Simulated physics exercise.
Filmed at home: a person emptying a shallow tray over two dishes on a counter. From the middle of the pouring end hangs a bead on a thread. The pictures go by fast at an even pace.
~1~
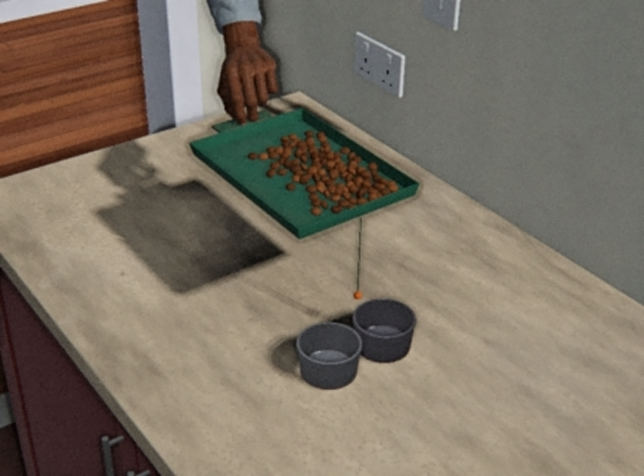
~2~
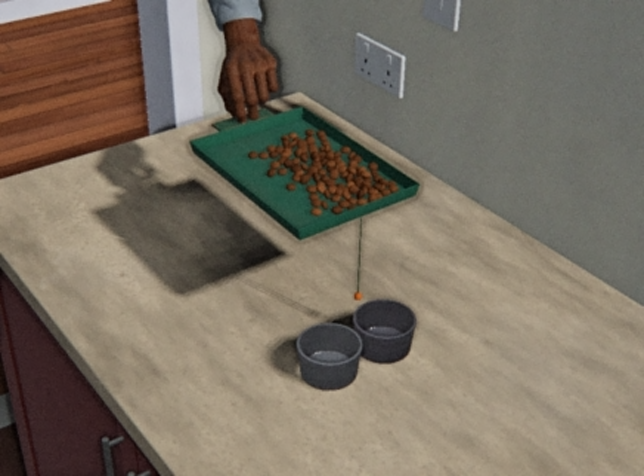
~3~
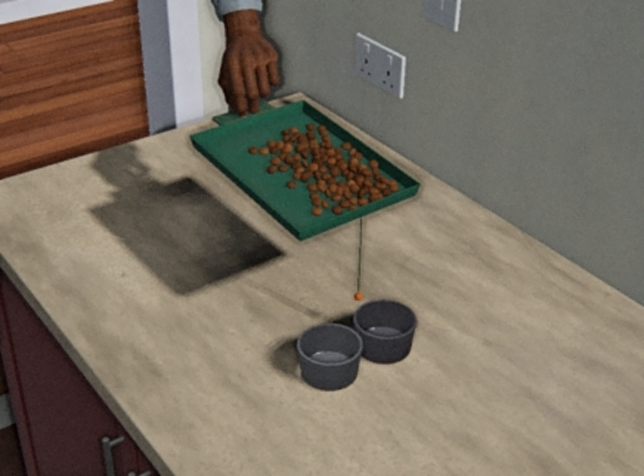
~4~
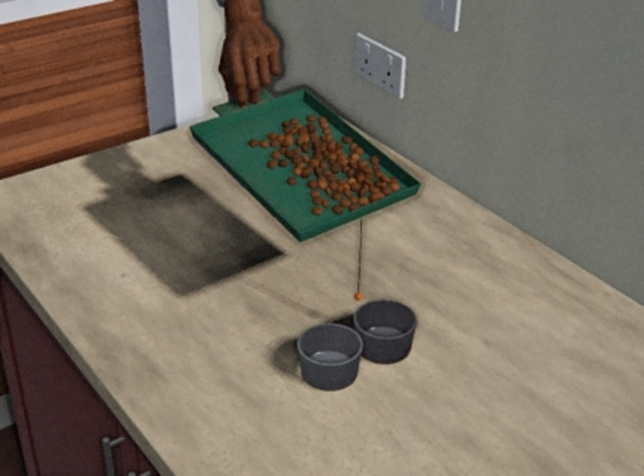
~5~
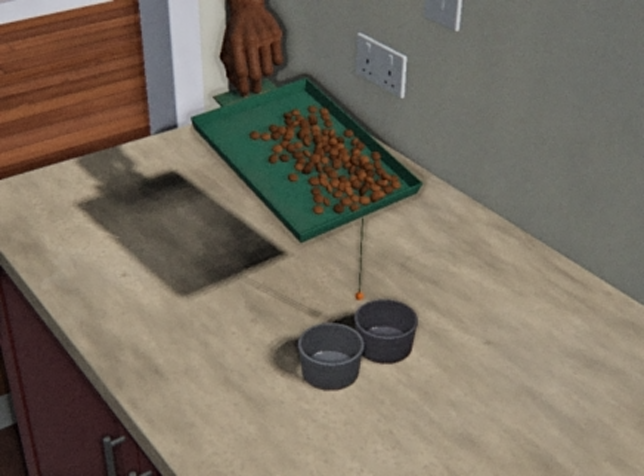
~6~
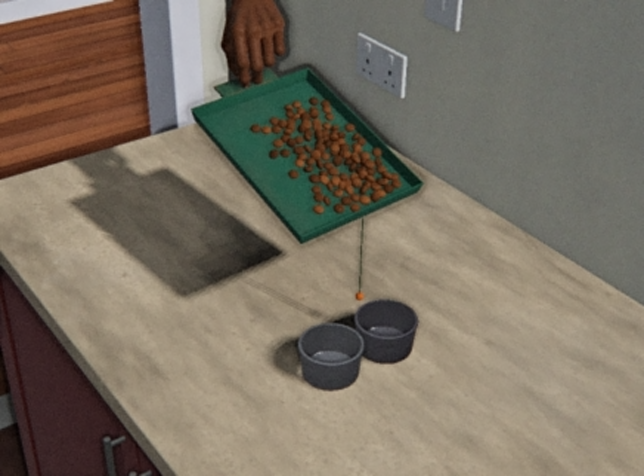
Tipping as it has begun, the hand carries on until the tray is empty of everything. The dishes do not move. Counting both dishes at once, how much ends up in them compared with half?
Between them they hold more than half.
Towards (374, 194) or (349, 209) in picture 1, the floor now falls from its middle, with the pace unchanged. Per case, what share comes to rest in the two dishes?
That comes to 10 per cent the first time and 60 per cent the second.
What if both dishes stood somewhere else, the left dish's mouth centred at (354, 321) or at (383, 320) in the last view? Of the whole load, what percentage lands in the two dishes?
First position: Some 30 %; second position: Some 30 %.
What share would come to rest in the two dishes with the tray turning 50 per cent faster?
Result: About 60 per cent.
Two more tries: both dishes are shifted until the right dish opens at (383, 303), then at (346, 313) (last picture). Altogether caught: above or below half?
At the first place under half, at the second under half.
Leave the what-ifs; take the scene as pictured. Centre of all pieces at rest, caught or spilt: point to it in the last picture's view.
(343, 362).
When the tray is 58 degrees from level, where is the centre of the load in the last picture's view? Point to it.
Centre estimate: (350, 197).
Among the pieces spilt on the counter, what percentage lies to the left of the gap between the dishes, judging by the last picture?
Estimate: About 40 percent.
Soon, tray tipped steeply; nearly all on the tray; a stray few in the air.
A while on, tray tipped right over; about a third on the tray; about a third in the left dish; a stray few in the right dish; a small part outside both; about a quarter in the air.
Towards the end, tray tipped past a quarter turn; about half in the left dish; about a quarter in the right dish; about a quarter outside both.
Finally, tray tipped past a quarter turn; about half in the left dish; about a quarter in the right dish; about a quarter outside both.
